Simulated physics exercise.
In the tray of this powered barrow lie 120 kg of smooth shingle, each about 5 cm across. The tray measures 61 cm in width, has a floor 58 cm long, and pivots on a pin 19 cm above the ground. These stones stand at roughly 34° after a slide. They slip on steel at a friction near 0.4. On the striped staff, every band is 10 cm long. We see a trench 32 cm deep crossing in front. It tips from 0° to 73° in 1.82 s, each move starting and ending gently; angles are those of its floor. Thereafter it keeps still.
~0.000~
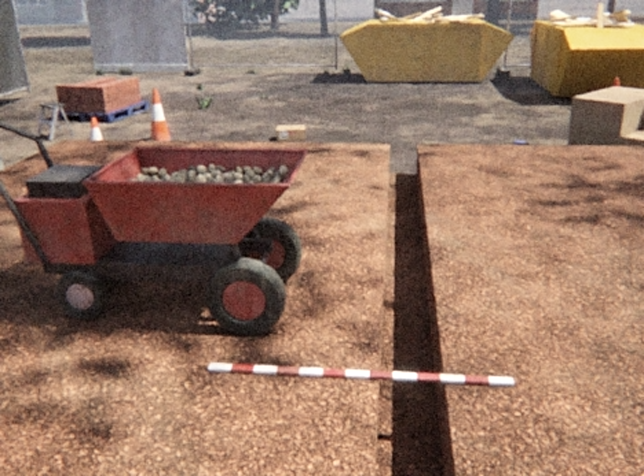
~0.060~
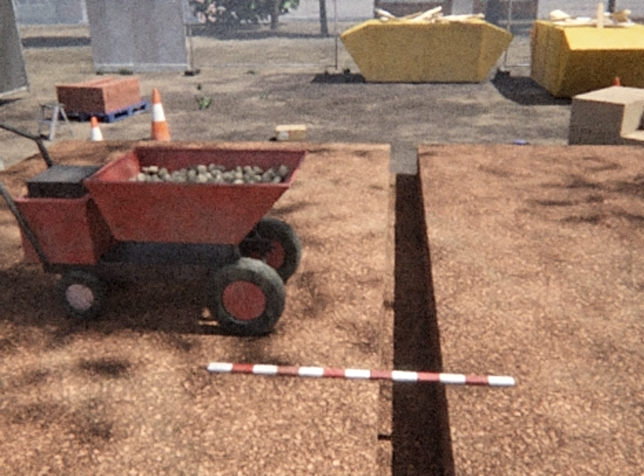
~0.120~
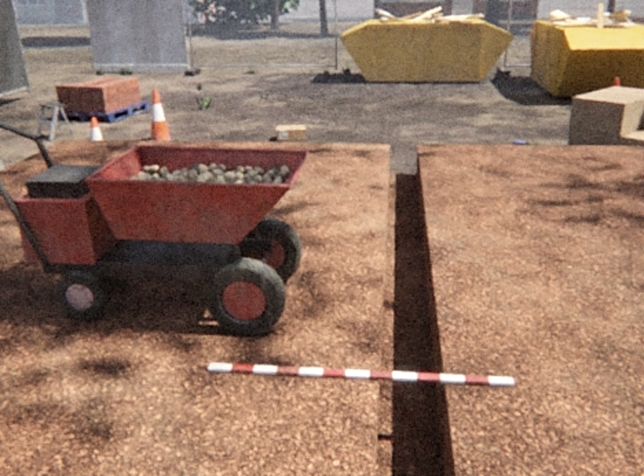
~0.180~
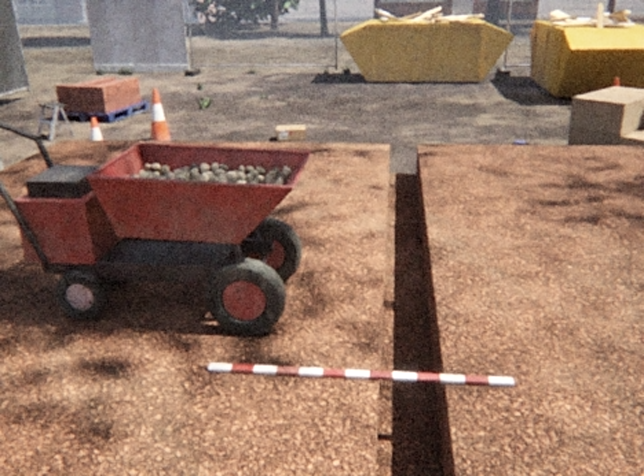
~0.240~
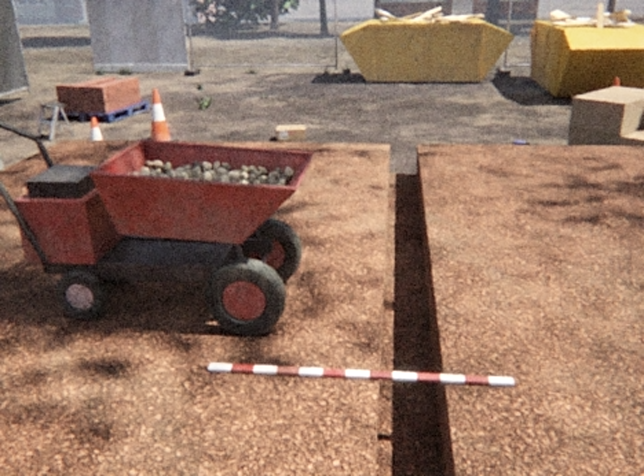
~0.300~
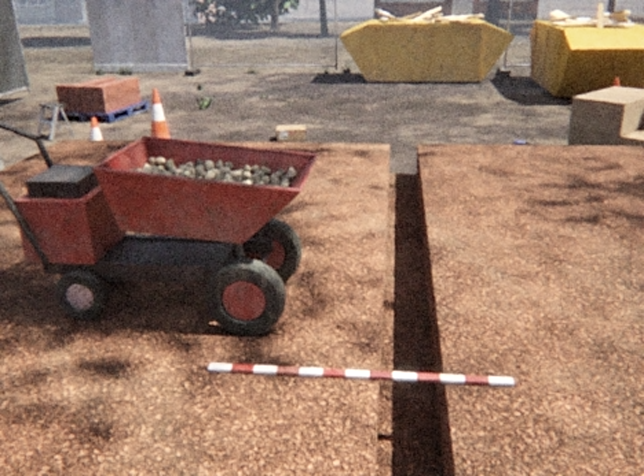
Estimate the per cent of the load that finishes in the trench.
Roughly 91 percent.
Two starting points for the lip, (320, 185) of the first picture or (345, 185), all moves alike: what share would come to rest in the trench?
50 and 30 %.
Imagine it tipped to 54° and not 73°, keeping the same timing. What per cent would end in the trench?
Close to 70 per cent then.
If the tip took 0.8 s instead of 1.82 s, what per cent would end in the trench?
It'd be some 75 per cent.
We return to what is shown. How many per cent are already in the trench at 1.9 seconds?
About 65 per cent by then.
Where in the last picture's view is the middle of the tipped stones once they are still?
Their centre sits close to (412, 347).
After 1.4 s the floor is at 61°; 100 % in the tray; the foremost stones are at (386, 259).
After 1.9 s the floor is at 73°; 27 % in the tray, 65 % in the trench, 8 % past the trench; the foremost stones are at (513, 310).
After 2.3 s the floor is at 73°; 5 % in the tray, 86 % in the trench, 9 % past the trench; the foremost stones are at (559, 301).
After 4.2 s the floor is at 73°; 0 % in the tray, 91 % in the trench, 9 % past the trench; the foremost stones are at (573, 300).
